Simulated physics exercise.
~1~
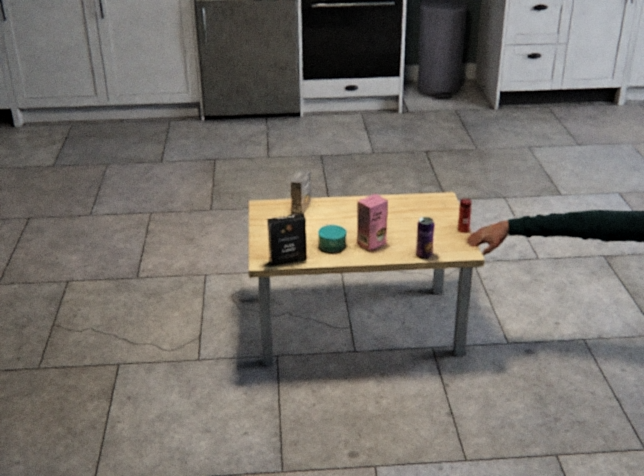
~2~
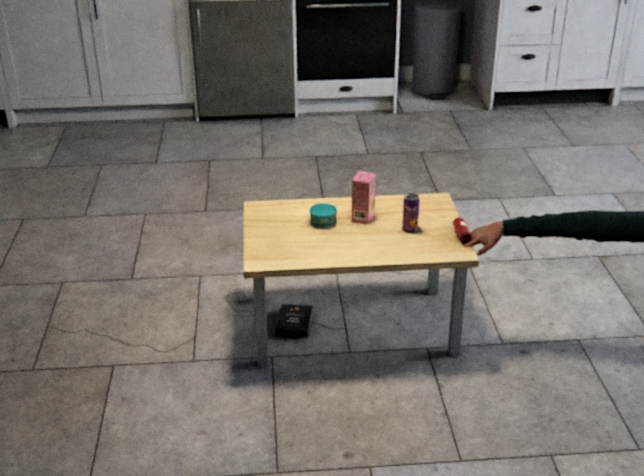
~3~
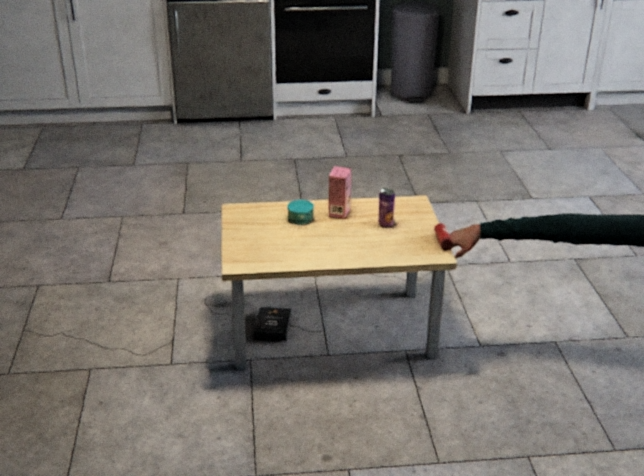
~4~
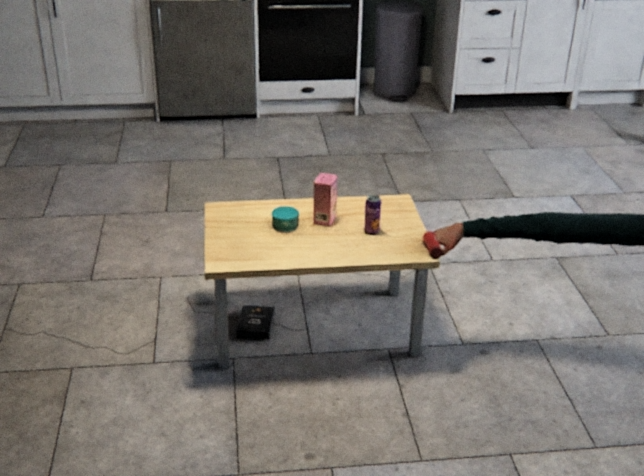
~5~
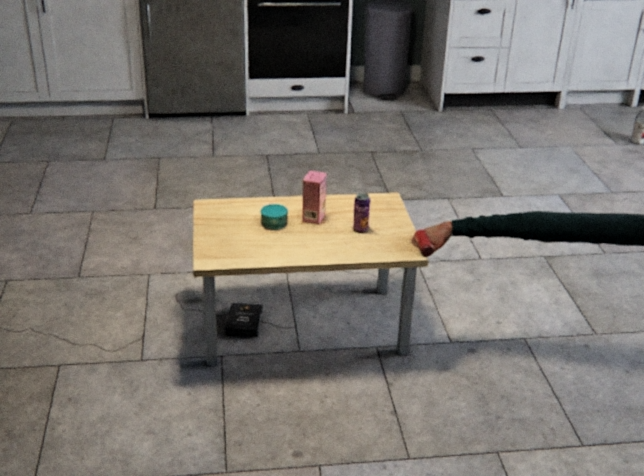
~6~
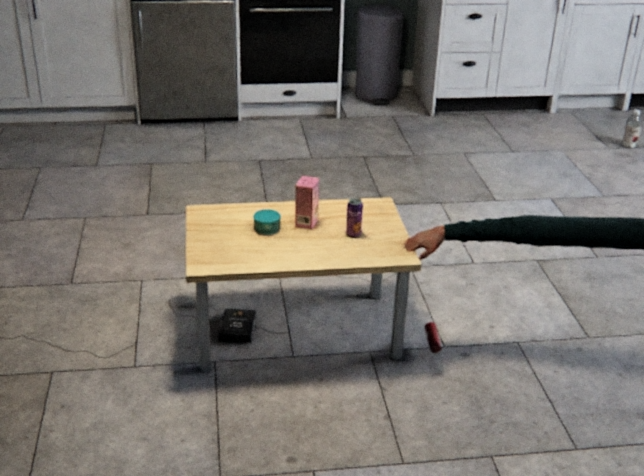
Kitchen with a hand at a shifting wooden table, black and grey packets leaving the top, red shaker tipping and finally falling.
